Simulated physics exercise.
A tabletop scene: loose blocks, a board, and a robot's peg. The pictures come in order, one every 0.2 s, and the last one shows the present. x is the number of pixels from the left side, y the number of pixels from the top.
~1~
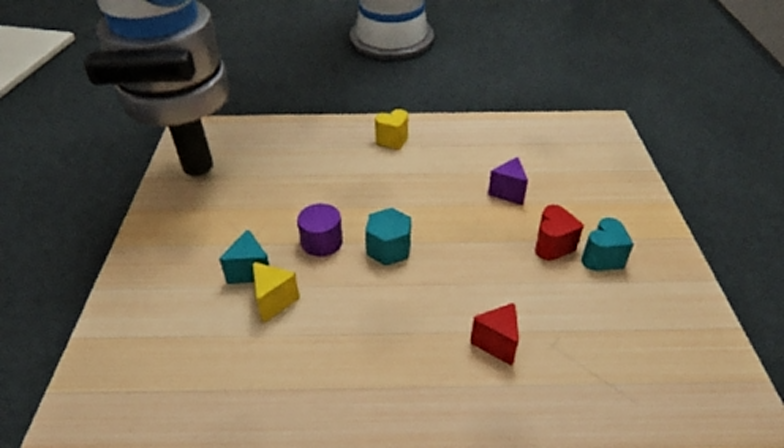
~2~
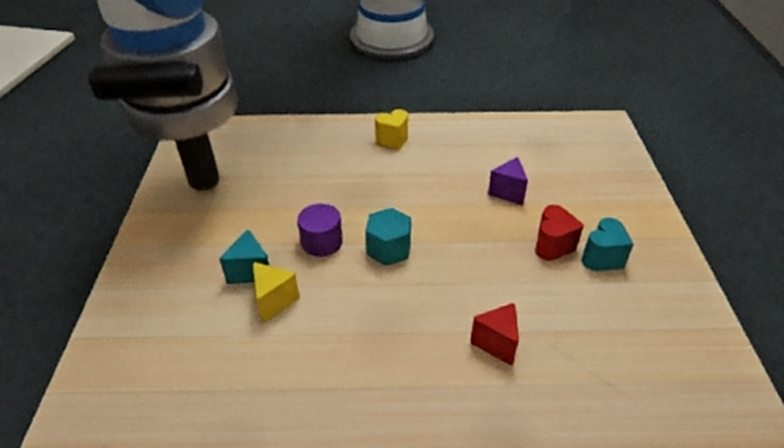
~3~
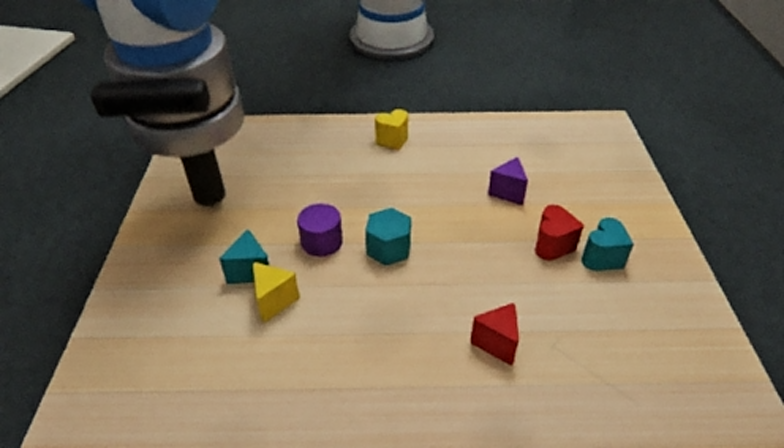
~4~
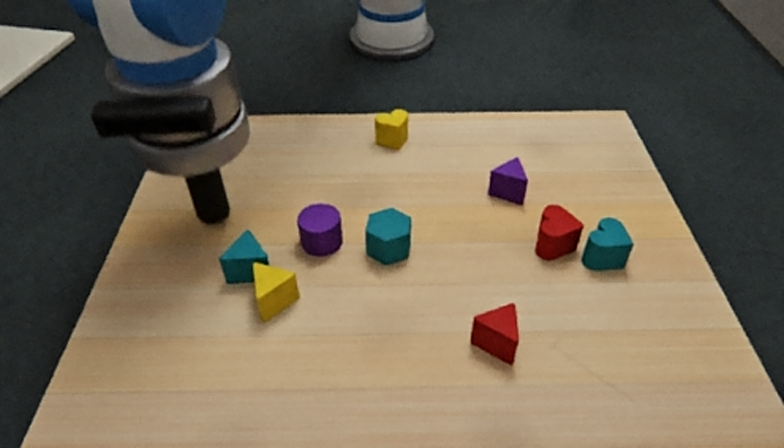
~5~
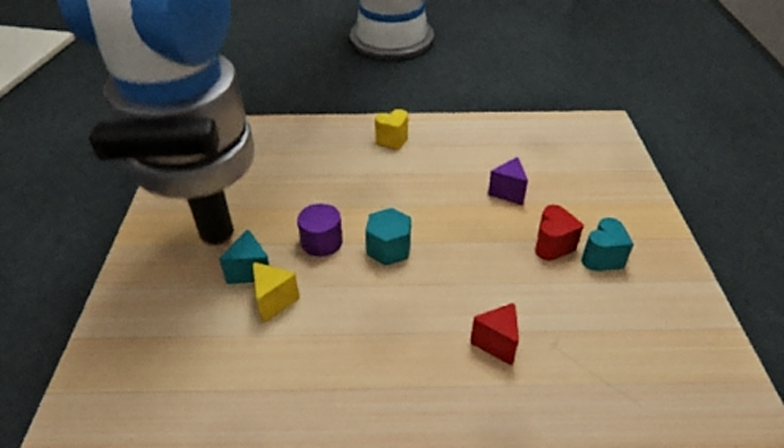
A robot arm with a black peg hangs over the upper left of a pale wooden board on a dark surface, seen from above at an angle by a still camera. Turquoise and yellow triangular blocks sit at left, a purple cylinder and turquoise hexagon mid-board, hearts and other triangles elsewhere. The peg moves down and slightly right beside the turquoise triangle, while every block stays still.
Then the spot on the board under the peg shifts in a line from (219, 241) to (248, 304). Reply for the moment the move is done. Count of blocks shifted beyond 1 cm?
2 blocks.
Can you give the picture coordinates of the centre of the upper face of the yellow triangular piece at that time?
I expect it at (293, 298).
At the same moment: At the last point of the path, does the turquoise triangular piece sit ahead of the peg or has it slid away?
Beside or behind.
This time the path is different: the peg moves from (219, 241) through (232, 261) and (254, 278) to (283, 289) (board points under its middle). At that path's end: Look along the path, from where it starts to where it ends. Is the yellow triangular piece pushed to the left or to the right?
Goes right.
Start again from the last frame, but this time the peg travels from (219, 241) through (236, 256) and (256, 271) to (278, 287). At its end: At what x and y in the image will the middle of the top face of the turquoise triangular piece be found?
Near (289, 284).
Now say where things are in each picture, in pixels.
The first frame shows tip of the peg at (199, 168), middles of tops, turquoise triangular piece at (245, 248), yellow triangular piece at (269, 277), purple circular block at (319, 217).
The second frame shows peg at (205, 182), nothing pushed.
The third frame shows peg at (210, 197), nothing pushed.
The fourth frame shows peg at (214, 214), nothing pushed.
The fifth frame shows peg at (217, 234), turquoise triangular piece at (245, 248), yellow triangular piece at (269, 277), purple circular block at (319, 217).
On the path given first. Halfway along, peg at (232, 265); turquoise triangular piece at (256, 257); yellow triangular piece at (273, 282).
At the end, peg at (246, 297); turquoise triangular piece at (276, 269), turned 40° anticlockwise; yellow triangular piece at (293, 298); purple circular block unmoved.
